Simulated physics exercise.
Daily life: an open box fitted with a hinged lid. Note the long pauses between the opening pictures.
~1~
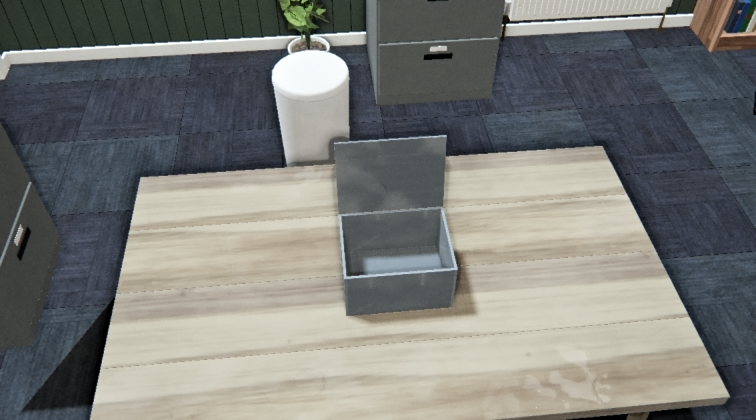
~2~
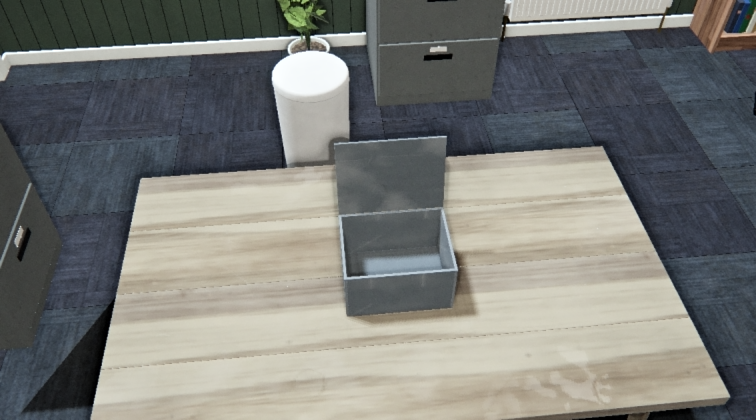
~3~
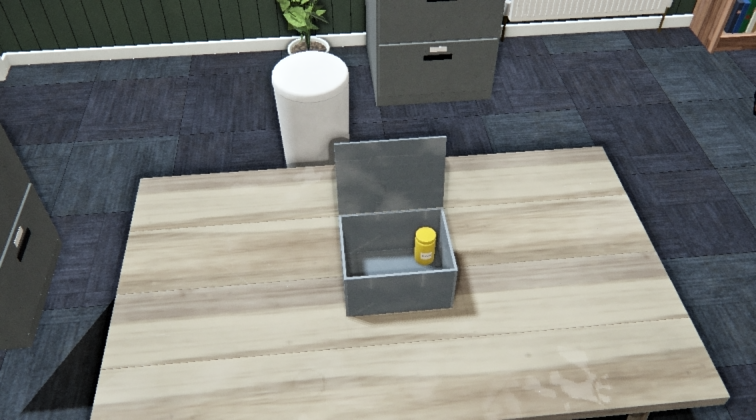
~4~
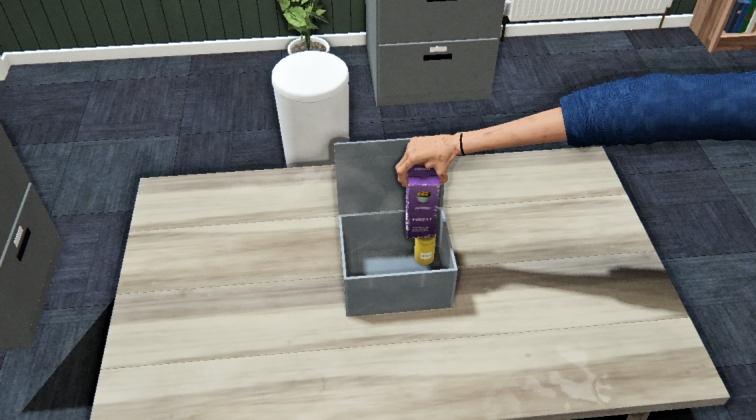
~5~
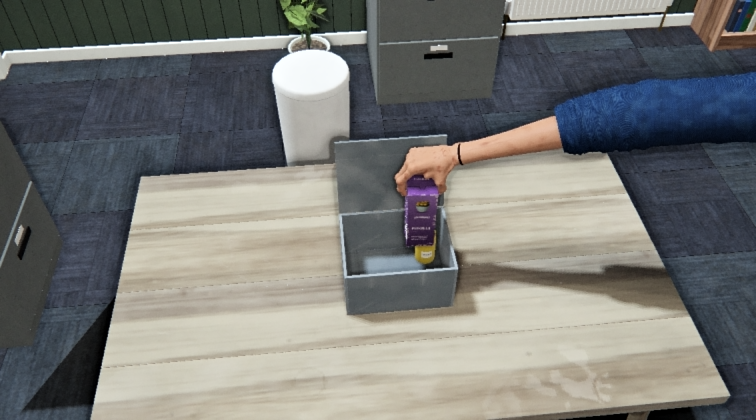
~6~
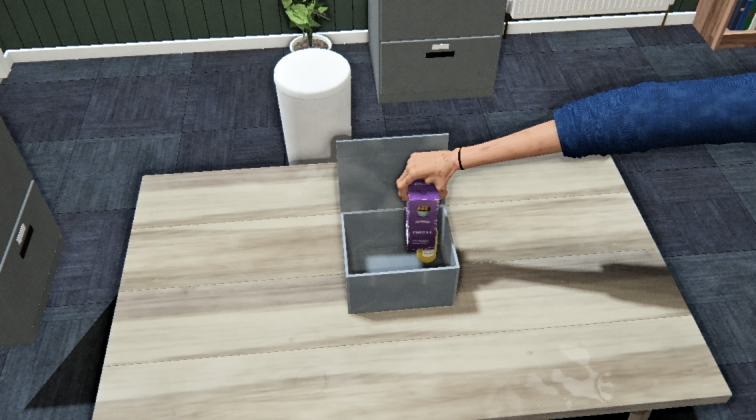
On a wooden table, an open grey box with a hinged lid sits empty, then a yellow shaker appears inside it; a hand reaches in from the right and lowers a purple carton into the box, still gripping it.
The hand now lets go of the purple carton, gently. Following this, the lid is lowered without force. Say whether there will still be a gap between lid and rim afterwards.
My guess is the lid comes to rest fully.
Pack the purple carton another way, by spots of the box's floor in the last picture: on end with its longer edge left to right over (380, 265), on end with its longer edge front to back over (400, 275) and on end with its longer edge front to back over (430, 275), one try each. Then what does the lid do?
Try 1: Lid stays raised; try 2: Lid stays raised; try 3: Lid stays raised.
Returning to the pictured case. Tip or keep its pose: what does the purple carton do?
Once everything settles, the purple carton ends up at a slant.
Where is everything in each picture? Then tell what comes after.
In the first picture, the last thing is not in view yet.
In the second picture, the last thing is not in view yet.
In the third picture, the last thing is not in view yet; yellow shaker (425, 246).
The fourth picture shows on its way; purple carton (421, 201); yellow shaker (425, 246).
The fifth picture shows on its way; purple carton (420, 210).
The sixth picture shows put in, still held; purple carton (421, 215).
Then, 0.70 s on from there, purple carton on its side near (385, 262); yellow shaker turned 4° from how it was put.
Then, 1.80 s on from there, lid 45° above the rim; purple carton on its side near (385, 262).
In the end, lid shut; toppled in the box, purple carton; yellow shaker unmoved. At the end, from the last picture's camera, purple carton near (385, 262).
